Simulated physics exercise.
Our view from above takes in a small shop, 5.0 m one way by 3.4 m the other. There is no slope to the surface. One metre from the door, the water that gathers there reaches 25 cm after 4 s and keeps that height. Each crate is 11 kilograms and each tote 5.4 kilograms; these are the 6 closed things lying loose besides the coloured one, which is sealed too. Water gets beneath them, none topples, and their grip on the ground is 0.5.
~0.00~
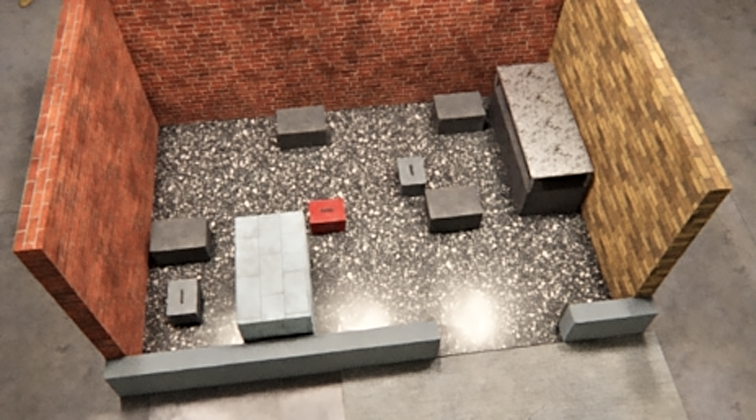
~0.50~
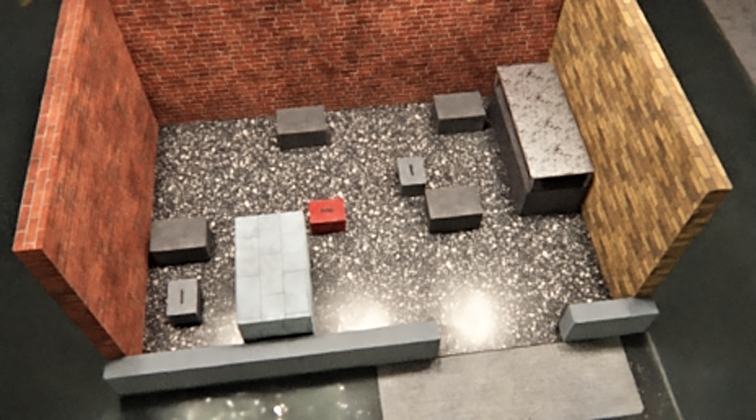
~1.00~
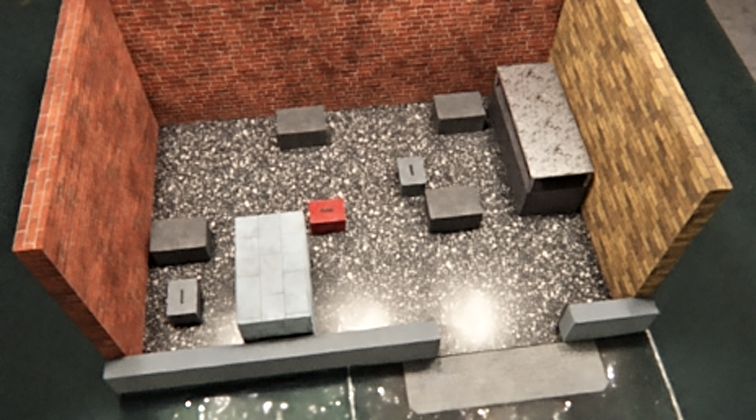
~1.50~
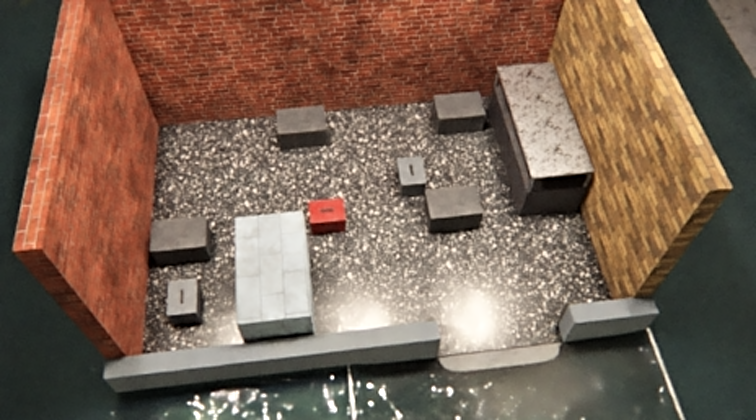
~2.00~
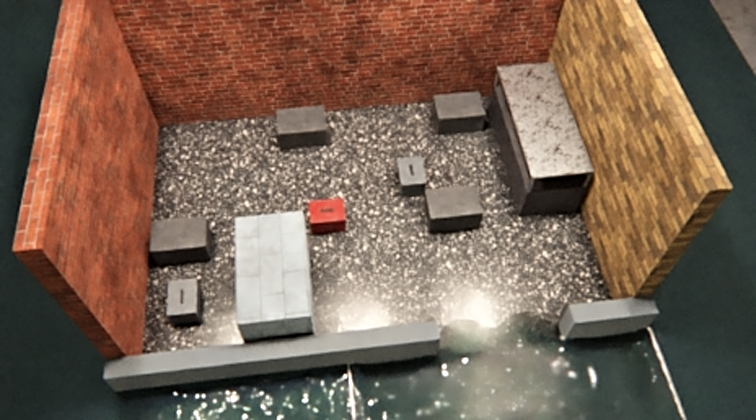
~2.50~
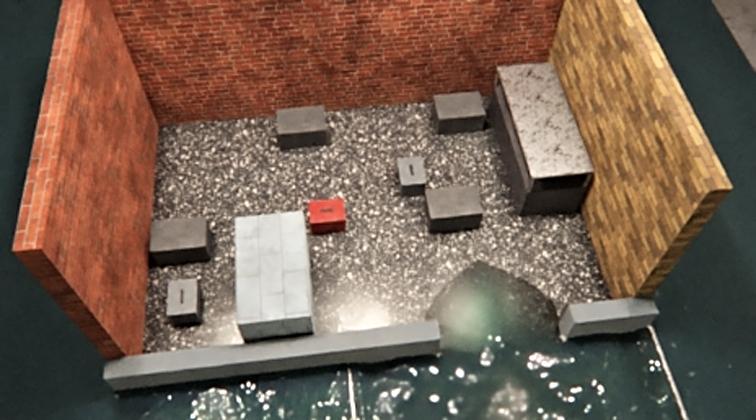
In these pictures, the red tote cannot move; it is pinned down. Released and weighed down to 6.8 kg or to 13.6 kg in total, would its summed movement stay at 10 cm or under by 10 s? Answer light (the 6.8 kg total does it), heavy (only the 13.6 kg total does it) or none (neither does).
Heavy.
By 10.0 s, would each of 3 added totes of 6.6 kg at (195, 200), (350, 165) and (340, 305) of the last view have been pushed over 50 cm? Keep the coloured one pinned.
In turn: Beyond it, beyond it, within it.
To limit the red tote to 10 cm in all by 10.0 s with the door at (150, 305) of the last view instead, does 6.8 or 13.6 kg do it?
In that case only the heavier option works.
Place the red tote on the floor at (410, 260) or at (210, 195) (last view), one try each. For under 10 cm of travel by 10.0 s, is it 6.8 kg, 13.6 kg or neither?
Both masses fail; both masses fail.
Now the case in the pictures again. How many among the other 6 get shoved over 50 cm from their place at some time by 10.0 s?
I get 6.
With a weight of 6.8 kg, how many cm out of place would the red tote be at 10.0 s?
I'd put it at roughly 120 cm.
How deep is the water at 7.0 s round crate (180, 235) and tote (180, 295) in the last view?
First roughly 1 cm, second roughly 0 cm.
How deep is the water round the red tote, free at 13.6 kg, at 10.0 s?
Around 7 cm.
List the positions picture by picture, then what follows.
The red tote at (327, 211) rests on the ground; water covers 0.0 m2; 0 of 7 have shifted, in the first picture.
The red tote at (327, 211) rests on the ground; 0.0 m2 under water; 0 of 7 have shifted, in the second picture.
The red tote at (327, 211) rests on the ground; water covers 0.0 m2; 0 of 7 have shifted, in the third picture.
The red tote at (327, 211) rests on the ground; water covers 0.0 m2; 0 of 7 have shifted, in the fourth picture.
The red tote at (327, 211) rests on the ground; 0.1 m2 under water; 0 of 7 have shifted, in the fifth picture.
The red tote at (327, 211) rests on the ground; water covers 0.8 m2; 0 of 7 have shifted, in the sixth picture.
After 3.5 s the red tote would be 0 cm from its start with 6.8 kg and 0 cm from its start with 13.6 kg; 0 cm of water round it then.
After 4.5 s the red tote would be 0 cm from its start with 6.8 kg and 0 cm from its start with 13.6 kg; 3 cm of water round it then.
After 7.0 s the red tote would be 26 cm from its start with 6.8 kg and 0 cm from its start with 13.6 kg; 4 cm of water round it then.
After 10.0 s the red tote would be 124 cm from its start with 6.8 kg and 0 cm from its start with 13.6 kg; 7 cm of water round it then.
